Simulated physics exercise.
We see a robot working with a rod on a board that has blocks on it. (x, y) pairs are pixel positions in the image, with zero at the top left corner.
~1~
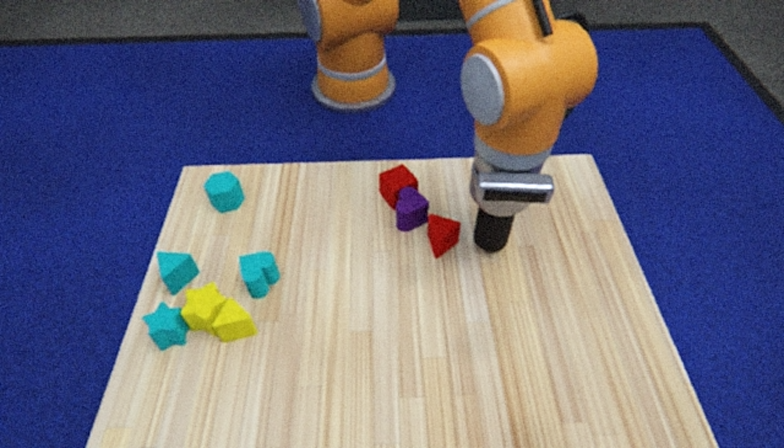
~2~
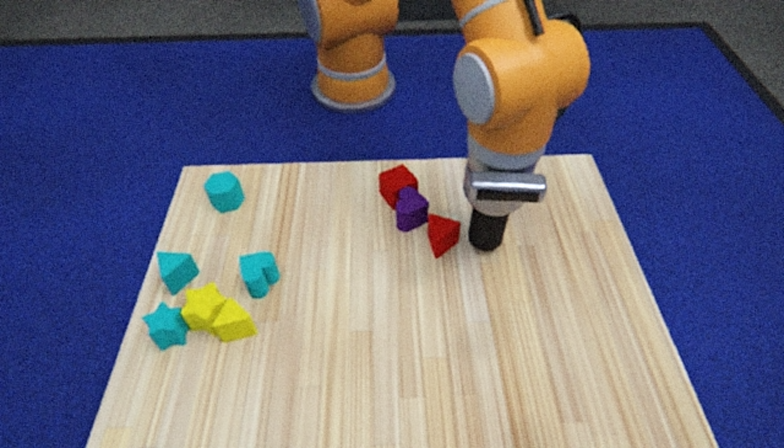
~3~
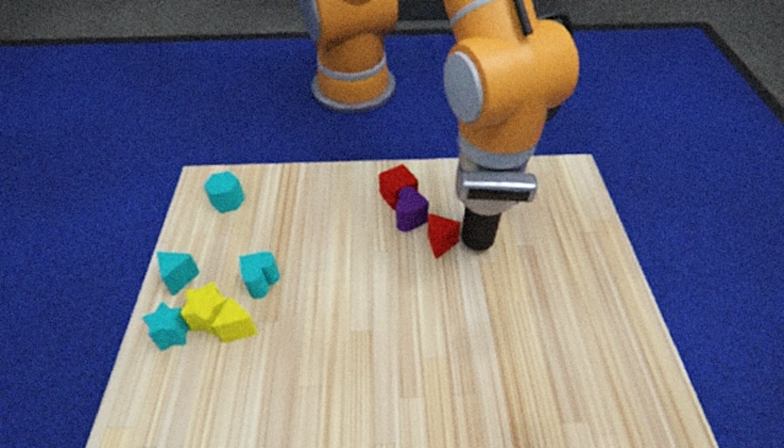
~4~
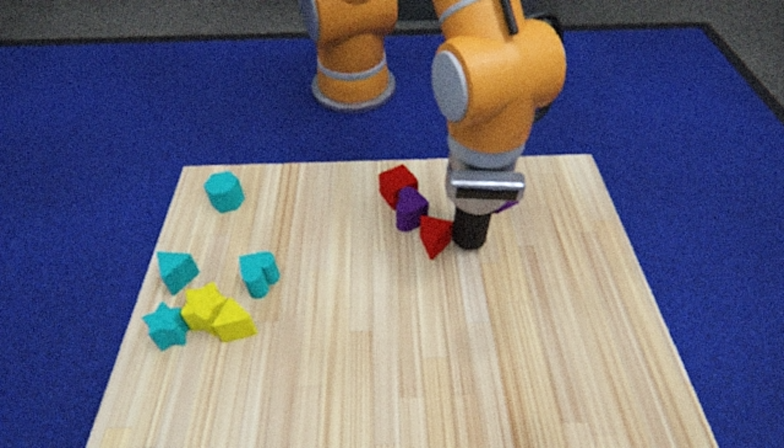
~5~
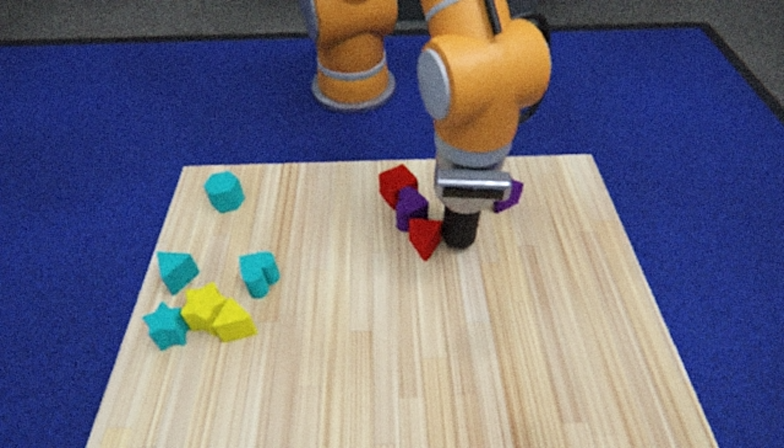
We see a robot arm holding a dark rod over a wooden board with cyan, yellow, red and purple blocks; the rod moves left, meets a red triangular block and pushes it slightly left, as a purple block appears behind.
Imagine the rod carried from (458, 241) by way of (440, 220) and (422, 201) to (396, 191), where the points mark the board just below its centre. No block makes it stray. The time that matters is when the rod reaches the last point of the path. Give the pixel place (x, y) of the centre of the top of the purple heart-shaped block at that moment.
Close to (388, 193).
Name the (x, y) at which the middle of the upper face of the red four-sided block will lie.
It sits at (362, 163).
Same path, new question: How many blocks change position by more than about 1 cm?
Displaced: Two.
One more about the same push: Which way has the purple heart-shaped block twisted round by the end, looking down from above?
It spins against the clock.
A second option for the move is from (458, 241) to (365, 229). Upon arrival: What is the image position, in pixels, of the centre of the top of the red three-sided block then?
Near (390, 236).
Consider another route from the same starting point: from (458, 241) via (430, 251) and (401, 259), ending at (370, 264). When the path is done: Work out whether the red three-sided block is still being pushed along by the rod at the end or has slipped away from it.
Answer: Still ahead.
The first path, step by step. One third of the way, rod (440, 214); red four-sided block (396, 175); purple heart-shaped block (406, 198), turned 15° anticlockwise; red three-sided block (423, 225), turned 25° anticlockwise.
Two thirds of the way, rod (422, 195); red four-sided block (388, 172), turned 15° clockwise; purple heart-shaped block (398, 194), turned 80° anticlockwise; red three-sided block (423, 225), turned 25° anticlockwise.
At the end, rod (396, 186); red four-sided block (362, 163), turned 15° clockwise; purple heart-shaped block (388, 193), turned 125° anticlockwise; red three-sided block (423, 225), turned 25° anticlockwise; purple three-sided block not moved.
